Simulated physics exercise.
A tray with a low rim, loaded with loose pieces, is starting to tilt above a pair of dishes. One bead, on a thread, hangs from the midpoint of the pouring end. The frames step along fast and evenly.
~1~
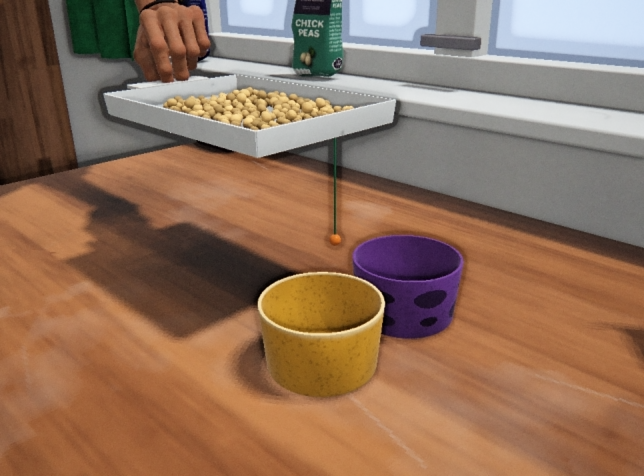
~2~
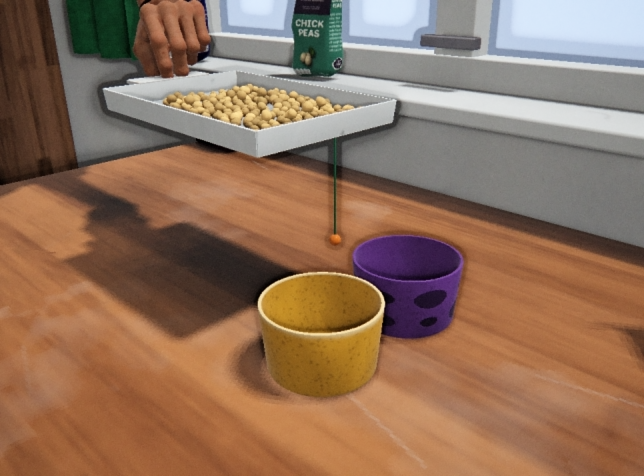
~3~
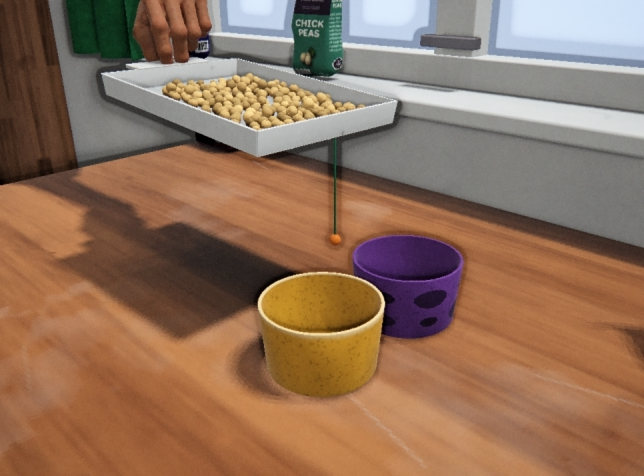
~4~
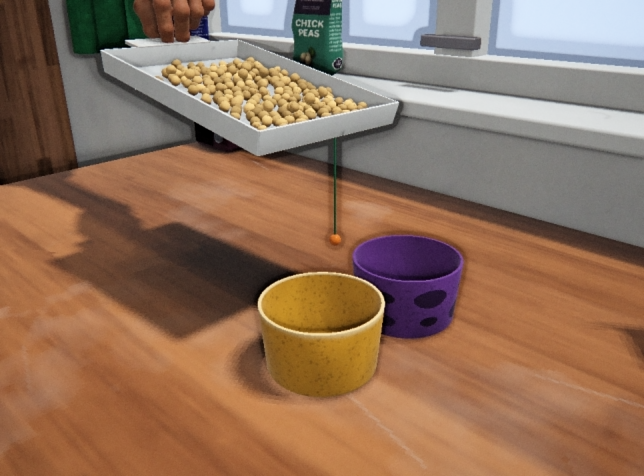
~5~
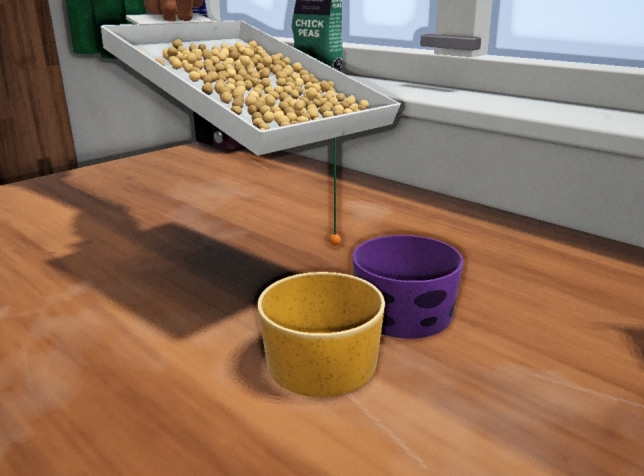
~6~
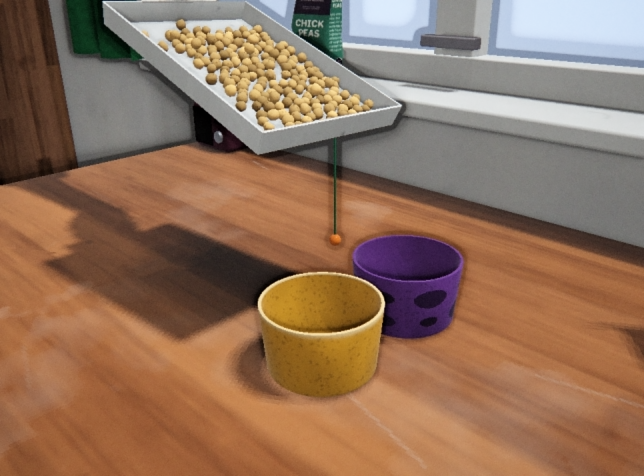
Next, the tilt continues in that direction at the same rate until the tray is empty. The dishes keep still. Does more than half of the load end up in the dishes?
Yes.
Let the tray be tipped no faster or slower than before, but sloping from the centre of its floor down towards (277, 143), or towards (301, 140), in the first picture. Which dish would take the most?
I'd say the one to the left first, then the one to the left.
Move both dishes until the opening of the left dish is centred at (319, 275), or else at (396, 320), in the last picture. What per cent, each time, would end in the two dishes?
Roughly 40 per cent, then roughly 30 per cent.
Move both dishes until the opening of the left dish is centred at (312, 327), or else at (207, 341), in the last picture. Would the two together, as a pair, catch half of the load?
Place 1: Higher than half; place 2: Lower than half.
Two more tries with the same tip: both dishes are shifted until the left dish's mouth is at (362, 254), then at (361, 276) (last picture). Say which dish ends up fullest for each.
One: The left-side dish. Two: The left-side dish.
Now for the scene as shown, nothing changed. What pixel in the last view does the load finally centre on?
(402, 312).
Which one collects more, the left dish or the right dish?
The one to the right.
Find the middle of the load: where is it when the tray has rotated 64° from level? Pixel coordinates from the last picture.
The middle of the pieces shows up near (326, 66).
Soon after the last picture, tray tipped steeply; nearly all on the tray; a stray few in the air.
A little later, tray tipped past a quarter turn; nearly all on the tray; a stray few in the left dish; a stray few in the right dish.
Later still, tray tipped past a quarter turn; about a quarter in the left dish; about two thirds in the right dish; a small part outside both.
At rest, tray tipped past a quarter turn; about a quarter in the left dish; about two thirds in the right dish; a small part outside both.
